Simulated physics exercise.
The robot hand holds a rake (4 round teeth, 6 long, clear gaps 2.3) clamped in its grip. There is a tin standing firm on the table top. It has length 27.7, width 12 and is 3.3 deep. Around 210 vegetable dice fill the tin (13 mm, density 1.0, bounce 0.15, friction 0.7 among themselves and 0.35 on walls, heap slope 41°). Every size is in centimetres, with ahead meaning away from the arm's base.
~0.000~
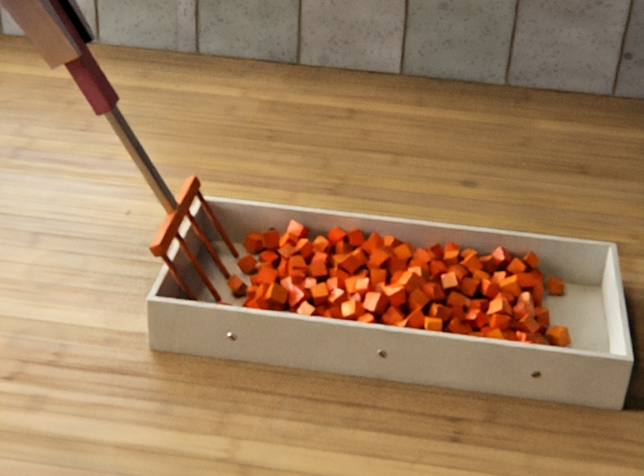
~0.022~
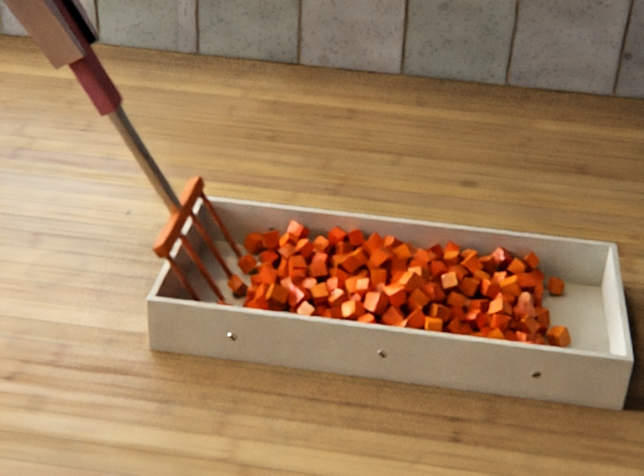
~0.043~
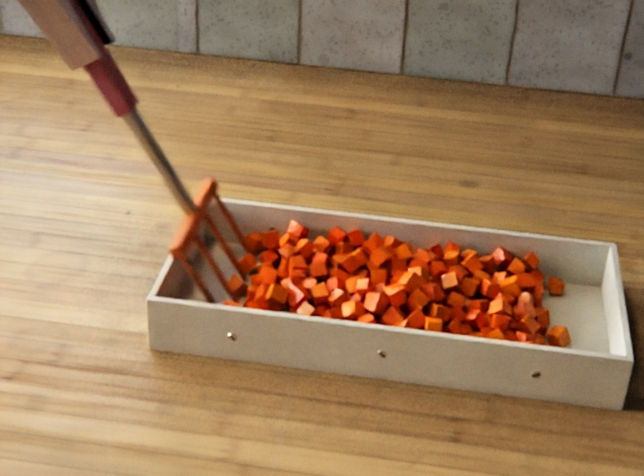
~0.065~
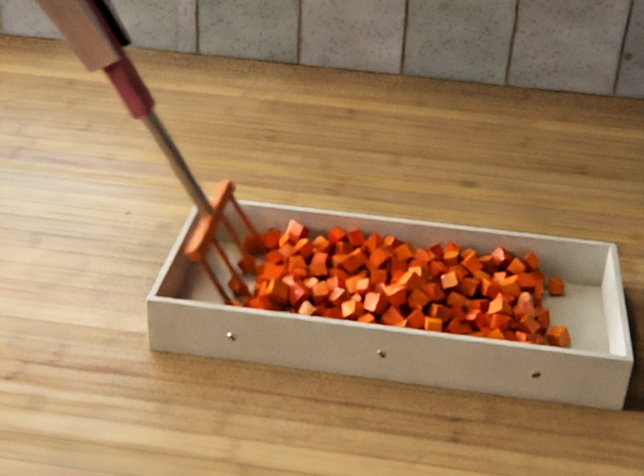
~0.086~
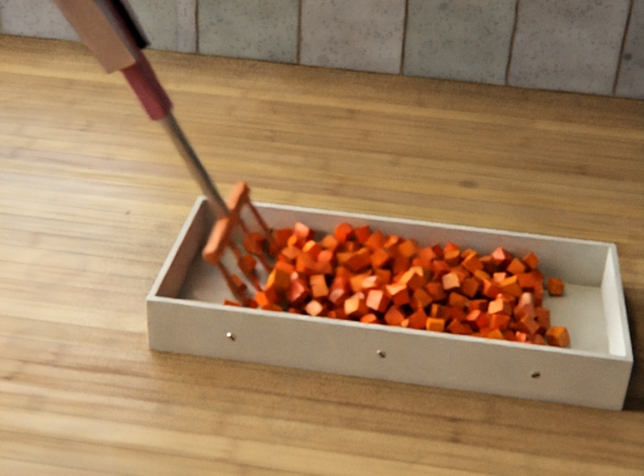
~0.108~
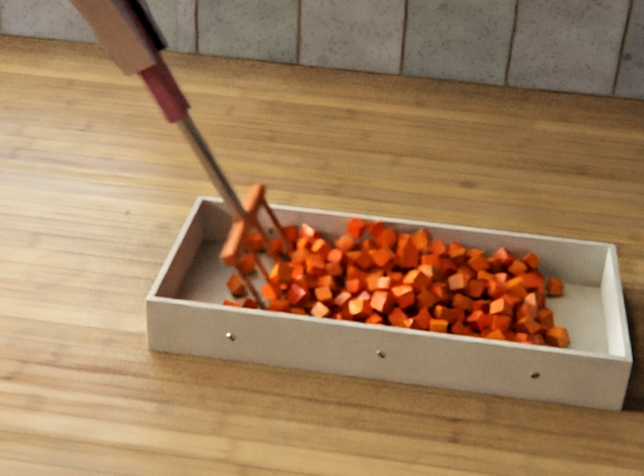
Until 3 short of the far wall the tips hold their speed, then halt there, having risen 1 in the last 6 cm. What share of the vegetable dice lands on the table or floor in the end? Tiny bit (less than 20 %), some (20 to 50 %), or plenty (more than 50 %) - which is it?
Tiny bit.
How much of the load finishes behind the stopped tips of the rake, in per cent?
My estimate is around 60 per cent.
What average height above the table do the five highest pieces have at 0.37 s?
They are around 6 cm above the table.
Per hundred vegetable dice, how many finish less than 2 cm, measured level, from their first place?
Roughly 10 percent.
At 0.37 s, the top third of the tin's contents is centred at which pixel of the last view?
Near pixel (499, 282).
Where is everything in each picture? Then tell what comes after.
The first frame shows rake bar at (176, 214), sloping 60°; upper third of the load around (400, 277), from x 225 to 560, top at y 230; 213 in the tin.
The second frame shows rake bar at (180, 215), sloping 60°; upper third of the load around (400, 277), from x 225 to 560, top at y 230.
The third frame shows rake bar at (195, 217), sloping 60°; upper third of the load around (400, 277), from x 230 to 560, top at y 230.
The fourth frame shows rake bar at (212, 219), sloping 60°; upper third of the load around (395, 277), from x 230 to 560, top at y 230.
The fifth frame shows rake bar at (229, 221), sloping 60°; upper third of the load around (395, 274), from x 230 to 560, top at y 235.
The sixth frame shows rake bar at (245, 223), sloping 60°; upper third of the load around (399, 270), from x 230 to 560, top at y 230; 213 in the tin.
After 0.24 s, sloping 60°, highest piece 4 above the table; 213 in the tin.
After 0.37 s, sloping 60°, highest piece 7 above the table; 211 in the tin, 2 in flight or on the tool.
After 0.63 s, sloping 60°, highest piece 5 above the table; 187 in the tin, 23 on the table or floor, 3 in flight or on the tool.
After 1.33 s, sloping 60°, highest piece 5 above the table; 186 in the tin, 26 on the table or floor, 1 in flight or on the tool.
At rest, 186 in the tin, 26 on the table or floor, 1 in flight or on the tool. That is 12 % on the table or floor.
